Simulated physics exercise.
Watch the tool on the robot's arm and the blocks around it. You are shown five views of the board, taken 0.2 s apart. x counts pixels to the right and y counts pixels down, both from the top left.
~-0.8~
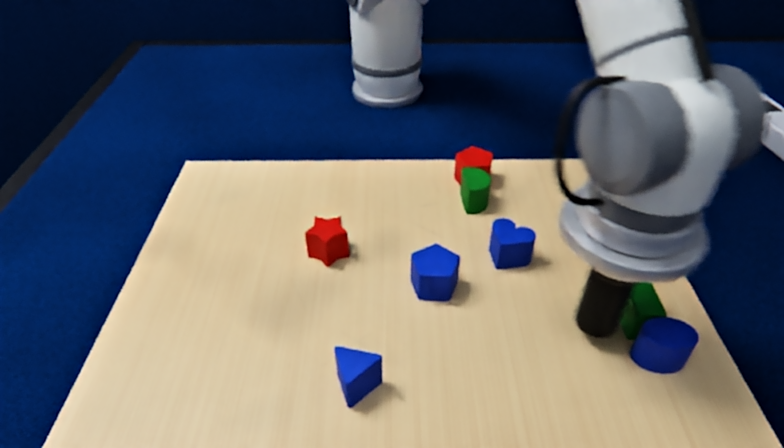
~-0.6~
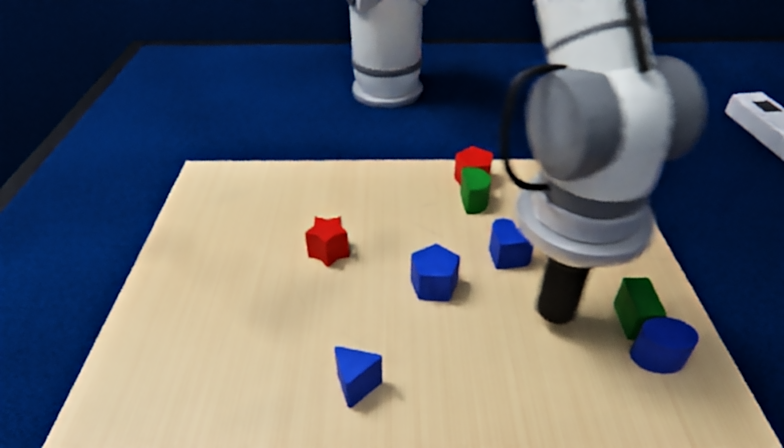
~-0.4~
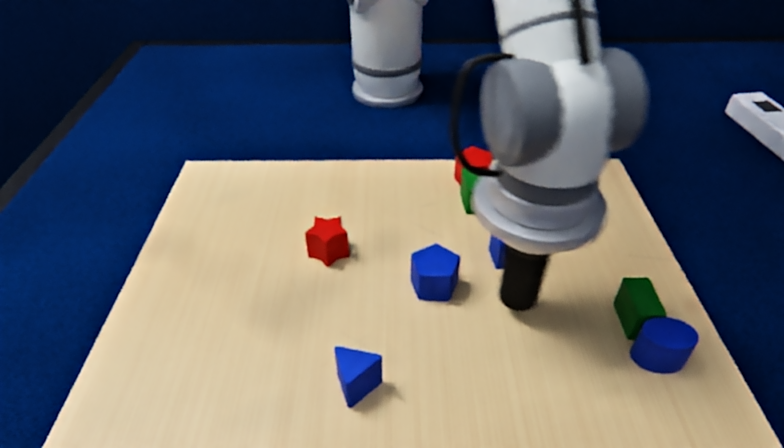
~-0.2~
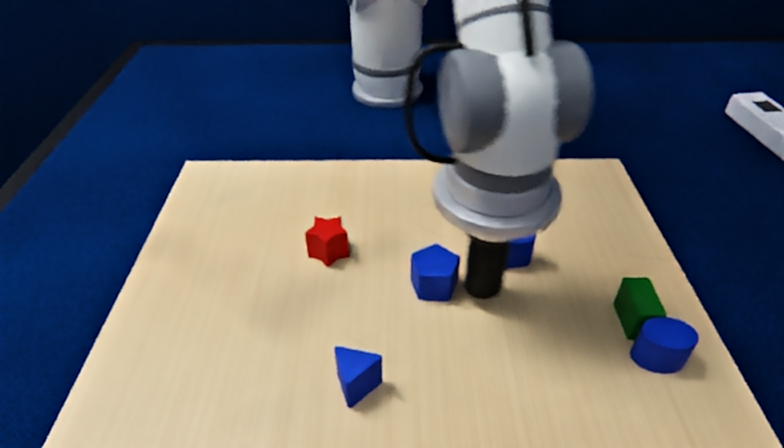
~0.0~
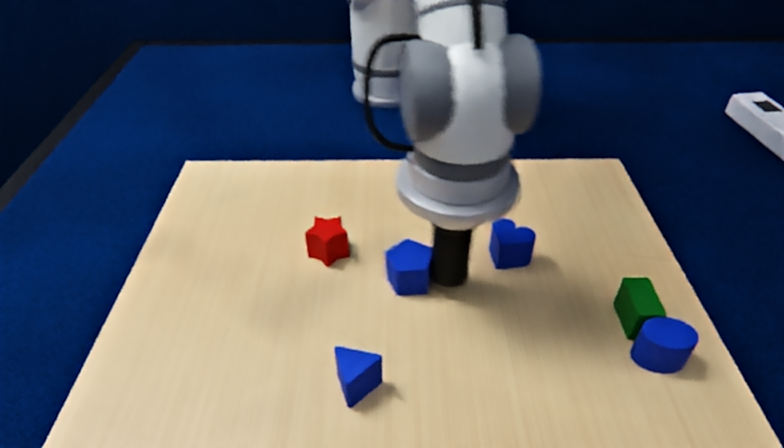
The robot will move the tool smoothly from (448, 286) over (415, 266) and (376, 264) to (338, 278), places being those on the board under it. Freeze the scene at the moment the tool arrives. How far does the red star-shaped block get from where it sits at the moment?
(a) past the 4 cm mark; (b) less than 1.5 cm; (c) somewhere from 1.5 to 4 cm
The one that fits is b, less than 1.5 cm.
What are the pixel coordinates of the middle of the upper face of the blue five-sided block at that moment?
I expect it at (297, 267).
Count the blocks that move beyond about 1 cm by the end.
The way I see it, the answer is one.
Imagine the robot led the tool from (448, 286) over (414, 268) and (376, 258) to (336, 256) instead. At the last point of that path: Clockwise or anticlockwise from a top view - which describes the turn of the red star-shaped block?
From the top, the block rotates clockwise.
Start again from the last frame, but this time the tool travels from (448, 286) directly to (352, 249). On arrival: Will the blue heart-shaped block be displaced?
The answer is no.
What follows on the original path. One third of the way, tool (415, 255); blue five-sided block (376, 247), turned 35° anticlockwise.
Two thirds of the way, tool (375, 254); blue five-sided block (339, 253), turned 50° anticlockwise.
At the end, tool (337, 268); red star-shaped block still; blue five-sided block (297, 267), turned 45° anticlockwise.
